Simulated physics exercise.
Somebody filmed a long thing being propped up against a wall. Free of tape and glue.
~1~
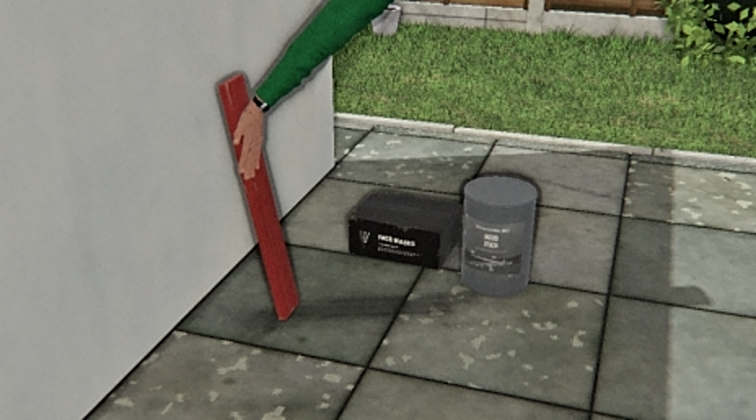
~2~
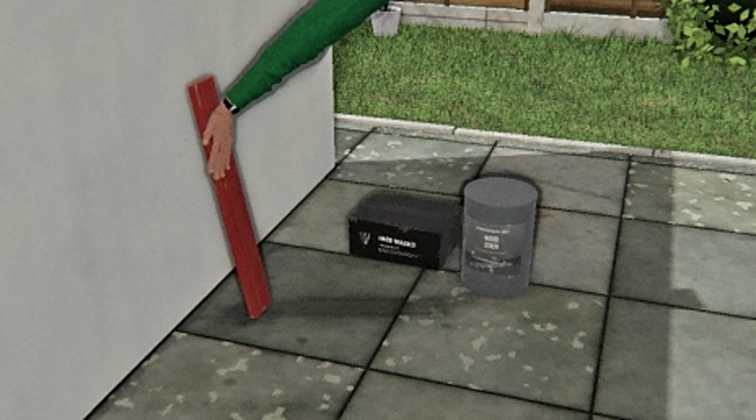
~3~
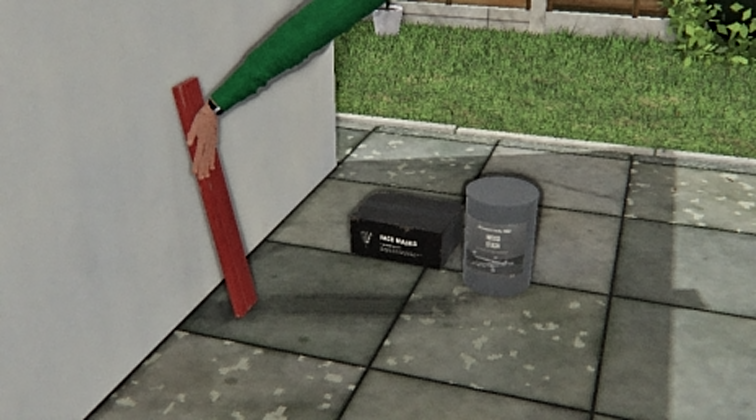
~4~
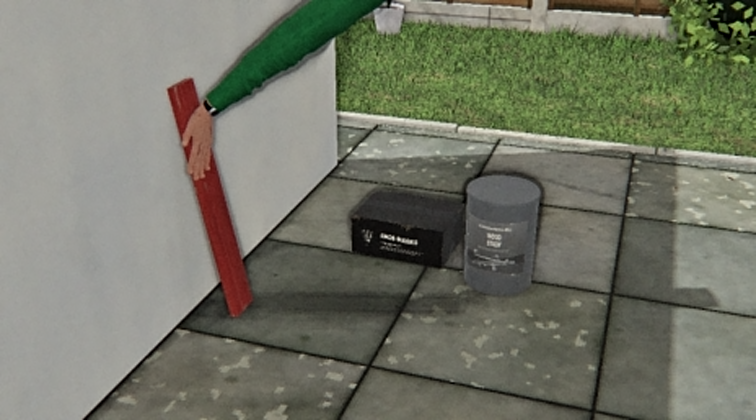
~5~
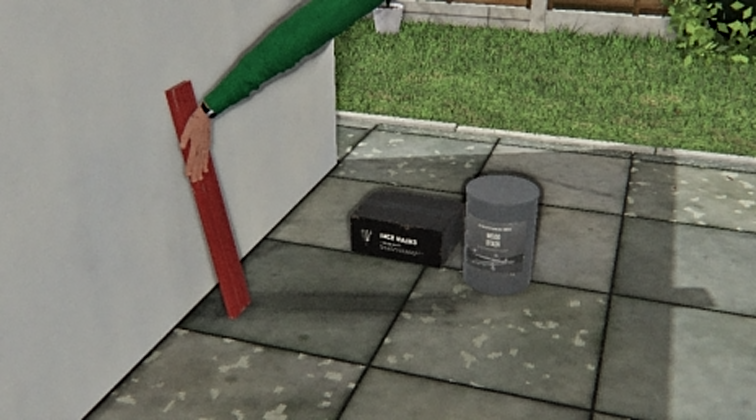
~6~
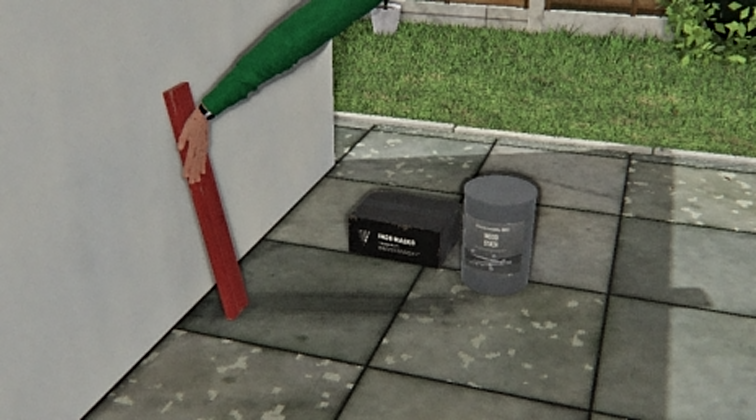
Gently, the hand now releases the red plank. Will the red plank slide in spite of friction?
No, it holds.
Then, 0.30 s later than the last frame, all is still.
Then, 0.90 s later than the last frame, red plank resting near (208, 206).
When it is over, all 3 as before. End places, in pixels of the last picture, red plank near (208, 206). The plank stays up.
